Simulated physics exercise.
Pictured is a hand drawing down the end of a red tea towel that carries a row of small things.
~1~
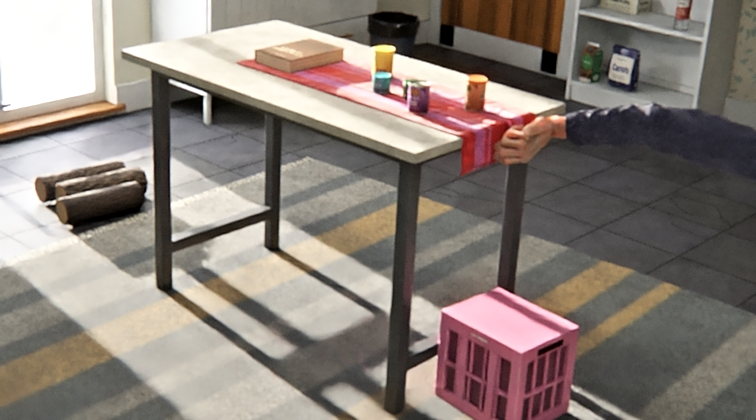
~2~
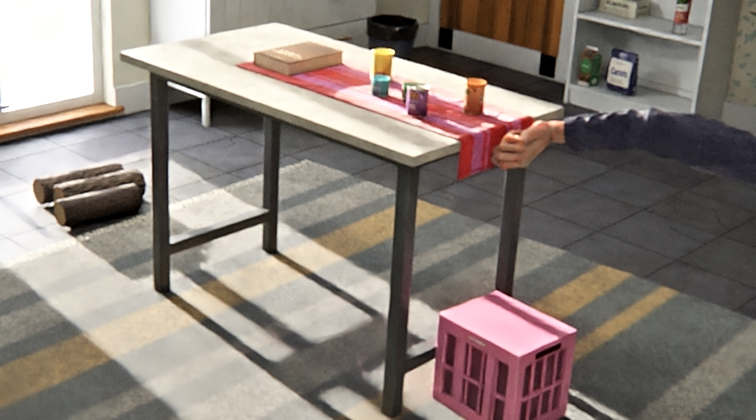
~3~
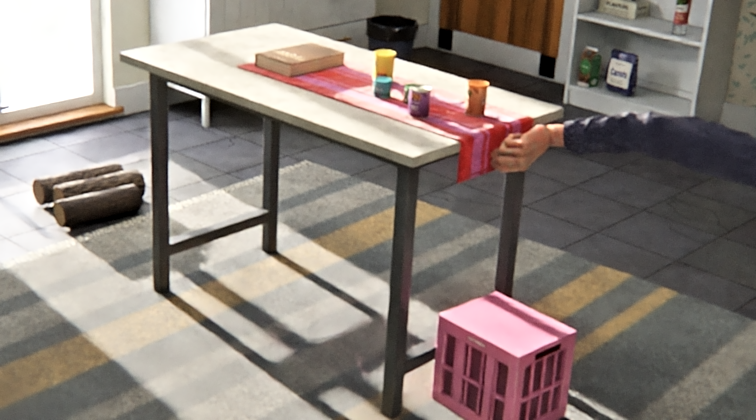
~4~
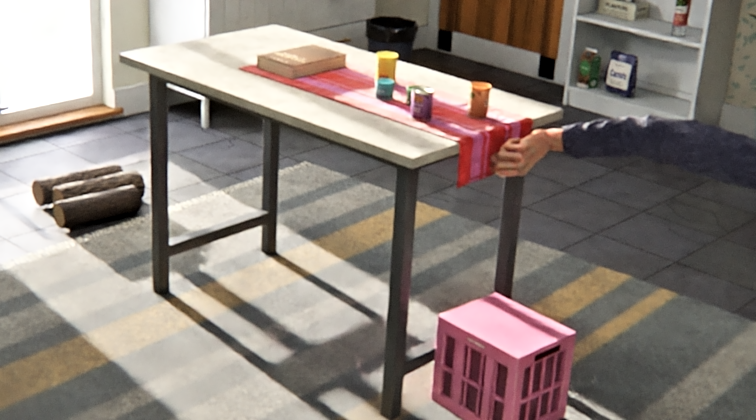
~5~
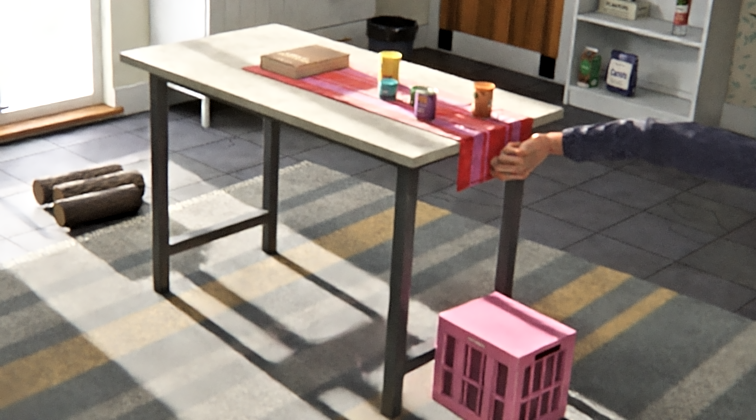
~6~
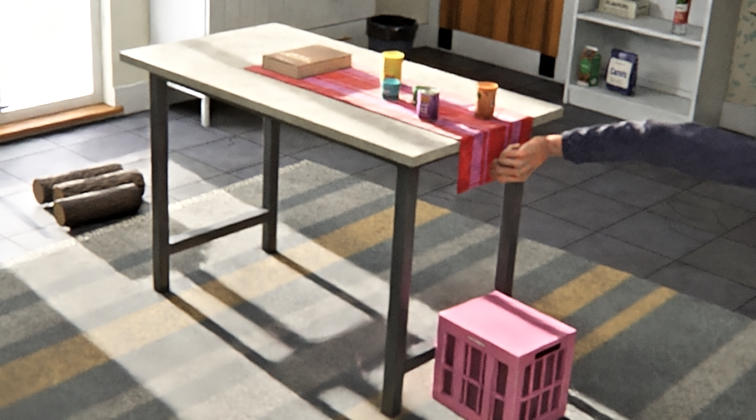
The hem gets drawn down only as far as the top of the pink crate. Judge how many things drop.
It sends four things down.
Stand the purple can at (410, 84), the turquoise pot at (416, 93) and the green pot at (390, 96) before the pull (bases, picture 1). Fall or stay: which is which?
The purple can ends up off, the turquoise pot ends up off and the green pot ends up off.
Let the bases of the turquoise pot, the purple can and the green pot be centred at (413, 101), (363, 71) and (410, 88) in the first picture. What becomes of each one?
Turquoise pot - leaves the top, purple can - stays aboard, green pot - leaves the top.
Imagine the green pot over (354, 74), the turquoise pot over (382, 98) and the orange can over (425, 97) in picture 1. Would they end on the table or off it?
Here's the result: The green pot remains in place, the turquoise pot leaves the top and the orange can leaves the top.
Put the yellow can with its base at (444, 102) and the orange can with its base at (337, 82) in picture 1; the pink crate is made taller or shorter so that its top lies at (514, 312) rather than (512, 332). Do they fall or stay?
The yellow can drops off, the orange can does not fall.
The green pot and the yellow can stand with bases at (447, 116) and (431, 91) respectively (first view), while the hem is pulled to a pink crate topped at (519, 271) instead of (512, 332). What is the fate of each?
The green pot drops off; the yellow can keeps its place on top.
Soon after, hem near (488, 261); orange can and purple can gone.
Then, hem near (485, 300); orange can, purple can, green pot and turquoise pot gone.
At rest, hem on the crate; orange can, purple can, green pot and turquoise pot gone. Over the edge go four.
